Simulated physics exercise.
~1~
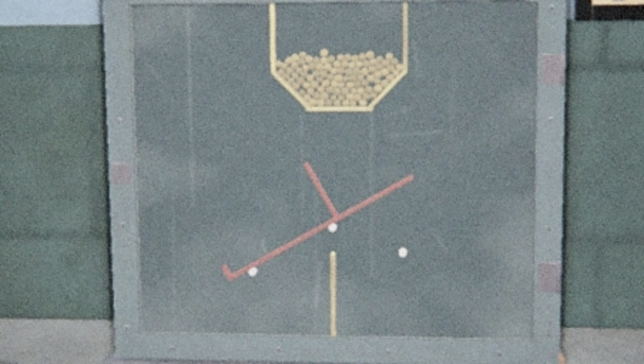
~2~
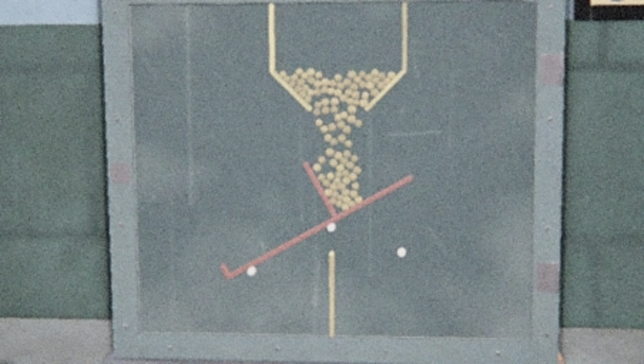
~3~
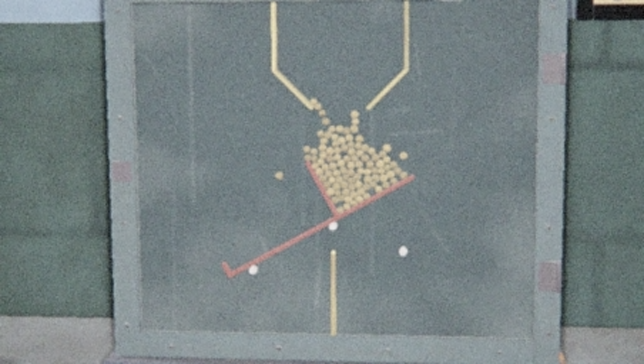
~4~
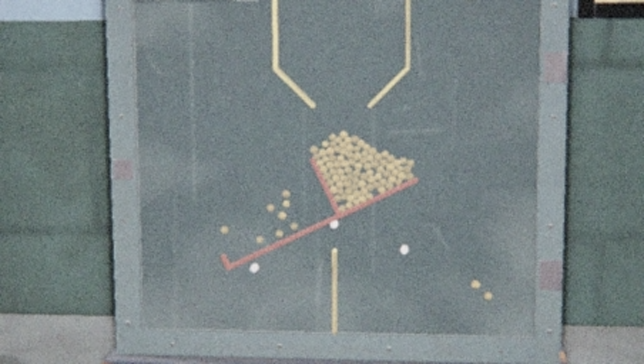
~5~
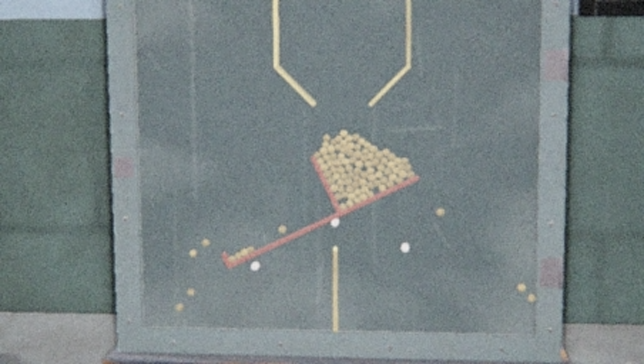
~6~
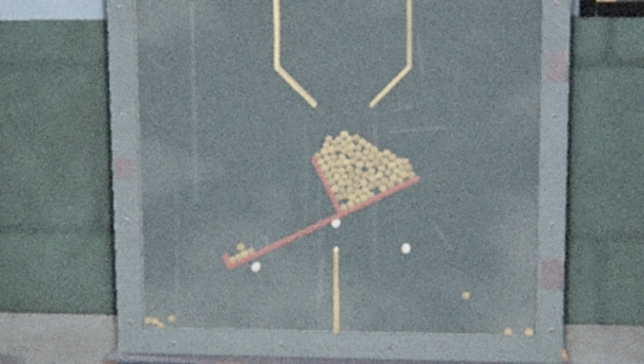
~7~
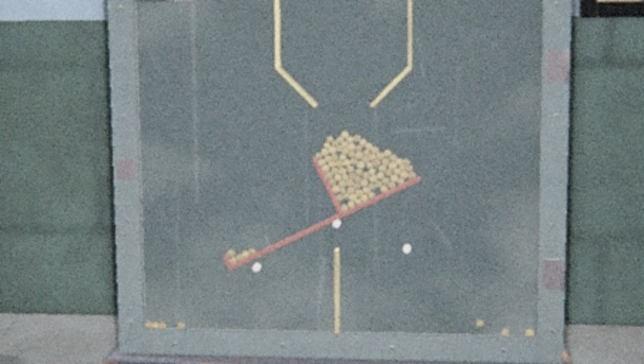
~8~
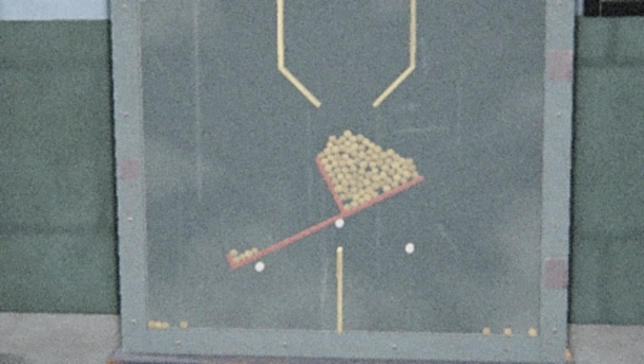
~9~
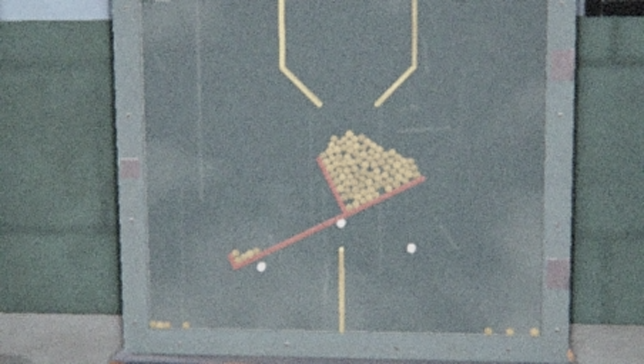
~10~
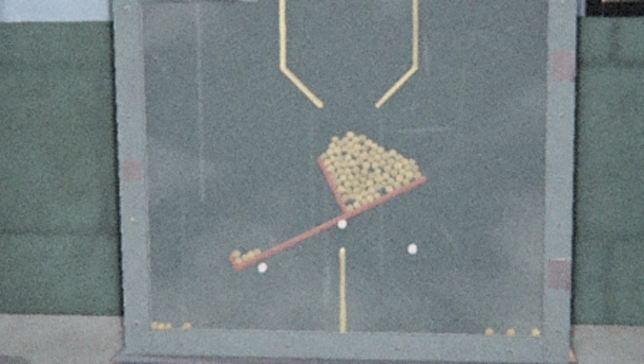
At the start, a pale hopper full of small tan beads hangs above a red tray that slopes down to the left, with an upright divider beneath it. The hopper's bottom opens and the beads pour down onto the tray, landing to the right of its short raised wall. They pile into a heap, and the hopper empties. A few beads spill over both sides, some rolling down to the tray's lower left lip and others dropping to the floor. The tray stays tilted left, and the beads come to rest with most heaped on it and a few in each bin.
